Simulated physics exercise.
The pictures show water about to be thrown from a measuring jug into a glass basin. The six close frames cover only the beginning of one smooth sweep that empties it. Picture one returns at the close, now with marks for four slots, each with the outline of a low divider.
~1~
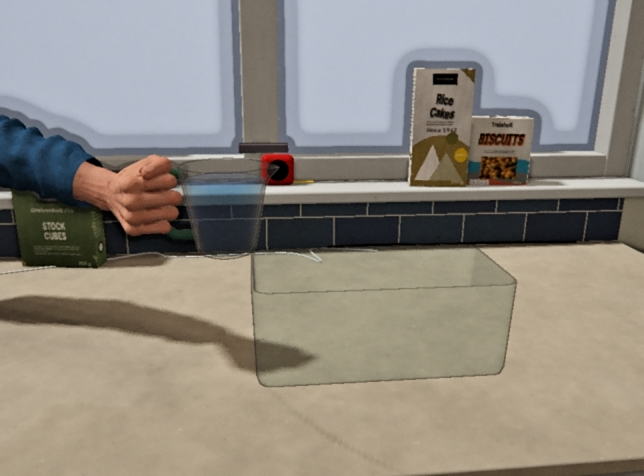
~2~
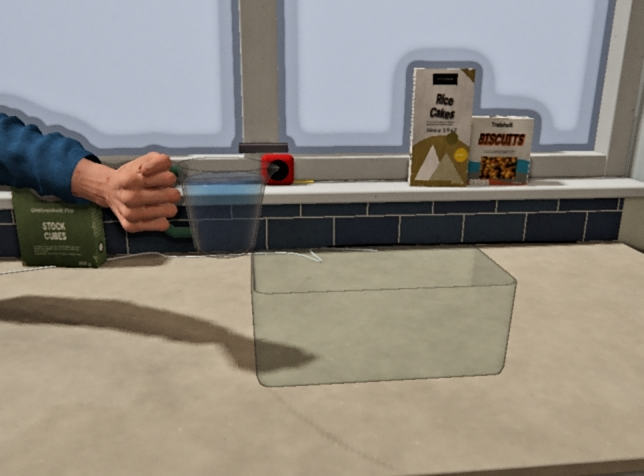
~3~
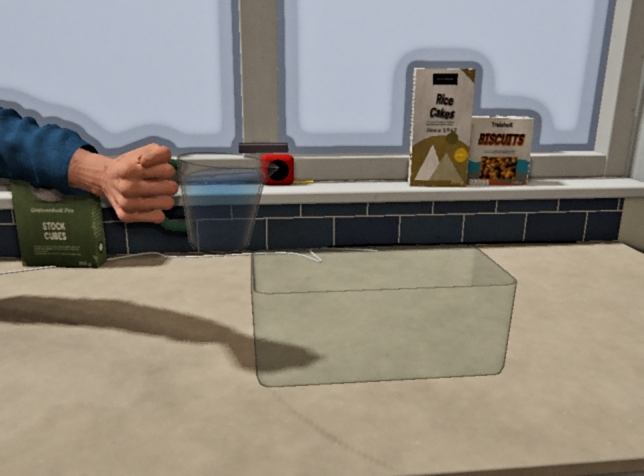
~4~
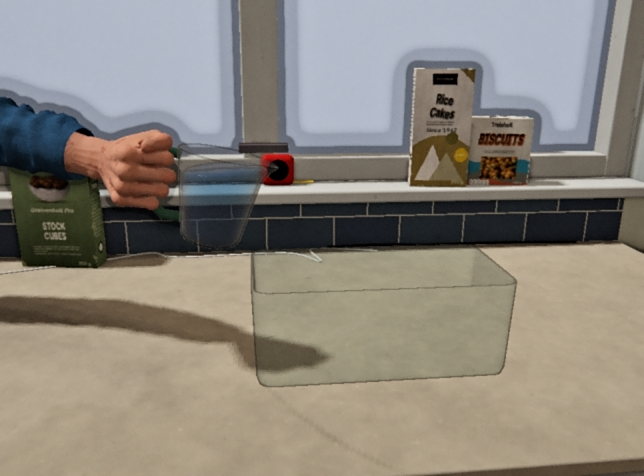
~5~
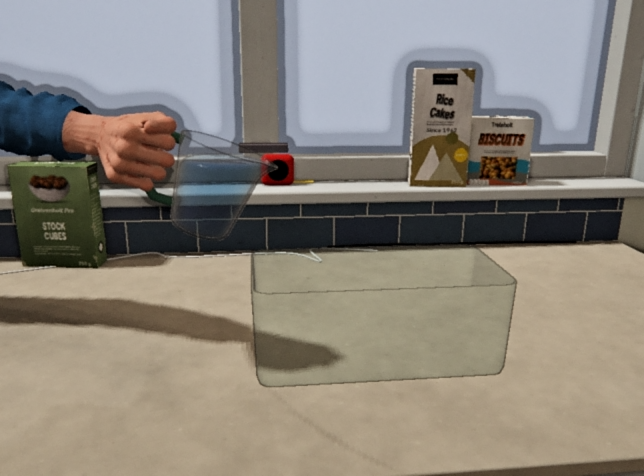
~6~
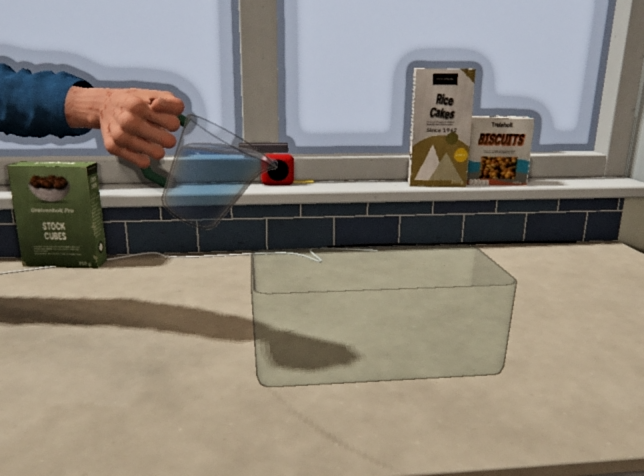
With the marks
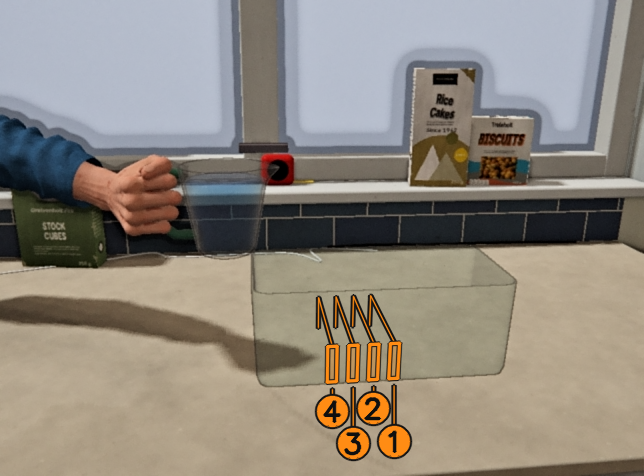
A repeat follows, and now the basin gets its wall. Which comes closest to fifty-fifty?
The best place is 2.
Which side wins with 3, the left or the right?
The right one.
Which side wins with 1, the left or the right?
The left one.
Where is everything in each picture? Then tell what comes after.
The first frame shows upright, lip at (278, 167); basin from (257, 384) to (502, 370); nothing has left yet.
The second frame shows upright, lip at (277, 167); nothing has left yet.
The third frame shows tipped about 5°, lip at (277, 167); nothing has left yet.
The fourth frame shows tipped about 12°, lip at (277, 167); nothing has left yet.
The fifth frame shows tipped about 20°, lip at (276, 167); nothing has left yet.
The sixth frame shows tipped about 30°, lip at (276, 167); water is over the lip, down to (276, 167).
On the marked copy, 1 at (394, 385); 2 at (373, 386); 3 at (353, 387); 4 at (332, 389).
For place 1, about 90 % ends left of the wall and 5 % right of it; 5 % is lost outside.
For place 2, about 46 % ends left of the wall and 52 % right of it.
For place 3, about 13 % ends left of the wall and 85 % right of it.
For place 4, about 5 % ends left of the wall and 93 % right of it.
